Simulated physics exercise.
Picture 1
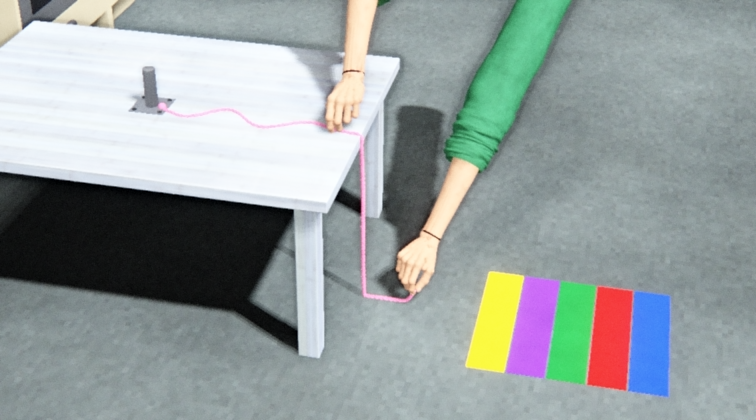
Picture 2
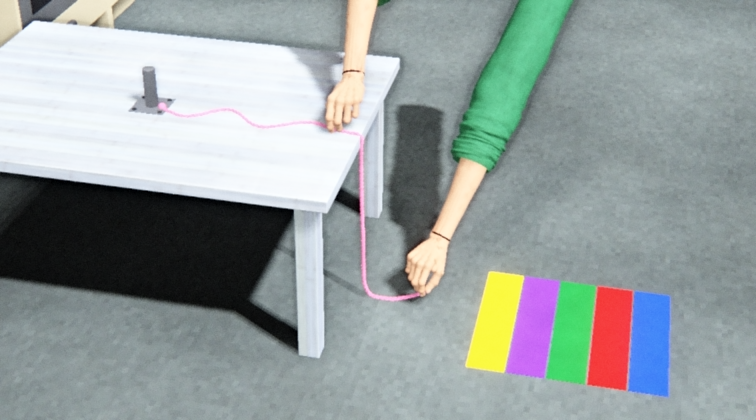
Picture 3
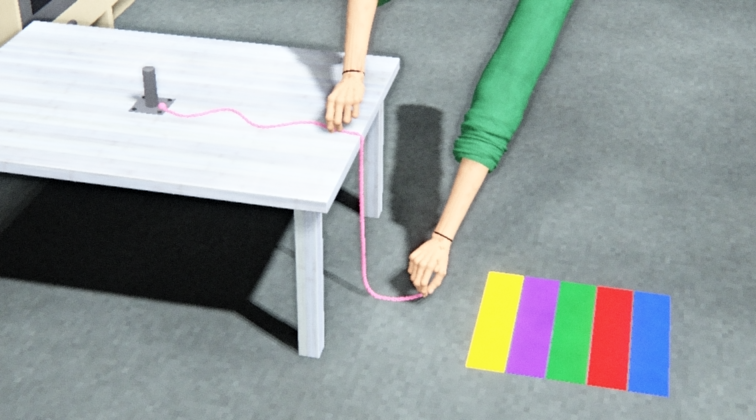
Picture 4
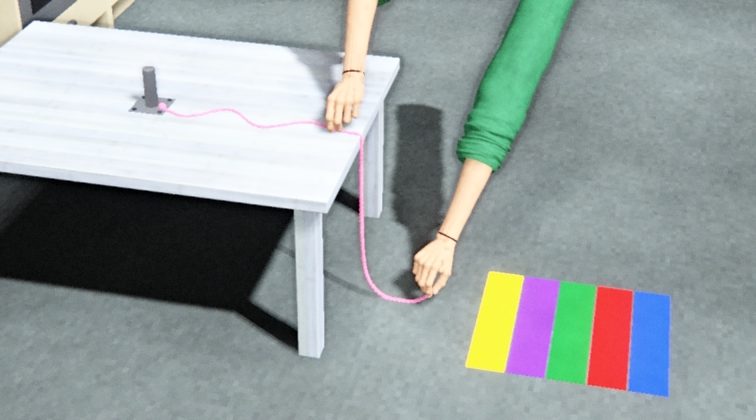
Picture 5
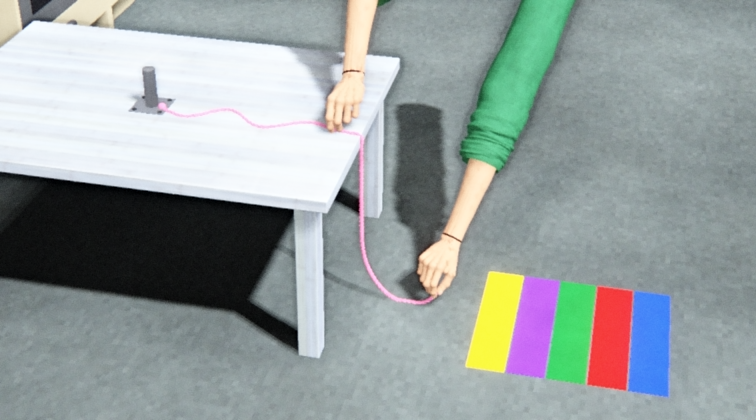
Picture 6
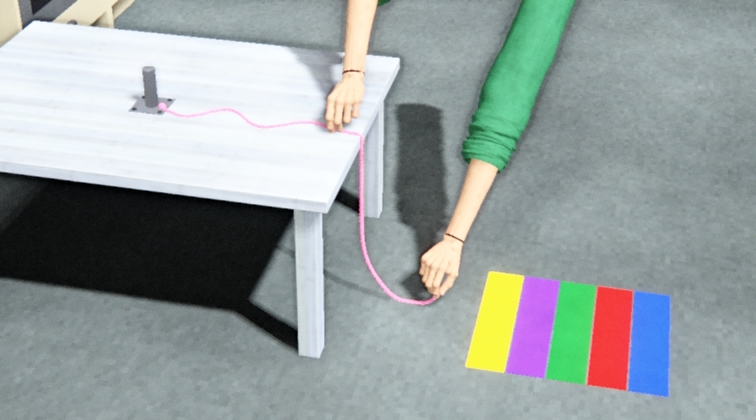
A hand at the end of a green-sleeved arm, low over a grey floor and seen from above at an angle, draws the end of a slack pink cord slowly a short way right. The cord hangs off a pale table with a dark upright peg, left of yellow, purple, green, red and blue stripes. Its hanging part bends into a rounder curve, while another hand stays at the table edge and the view holds still.
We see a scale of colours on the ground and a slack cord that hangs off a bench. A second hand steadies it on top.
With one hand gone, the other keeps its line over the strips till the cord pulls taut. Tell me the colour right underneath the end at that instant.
Right underneath is green.
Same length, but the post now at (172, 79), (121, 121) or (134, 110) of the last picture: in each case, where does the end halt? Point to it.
First close to (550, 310), next close to (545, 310), last close to (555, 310).
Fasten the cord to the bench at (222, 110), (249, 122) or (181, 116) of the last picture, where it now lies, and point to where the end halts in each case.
First near (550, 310), then near (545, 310), then near (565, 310).
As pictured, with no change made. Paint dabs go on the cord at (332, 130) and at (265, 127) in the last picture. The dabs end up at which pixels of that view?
End: (360, 137) and then (290, 124).
A little later, end near (500, 302); over yellow.
Next, end near (544, 308); over purple.
When it is tight, end near (570, 312); over green. The end stops over the green strip.
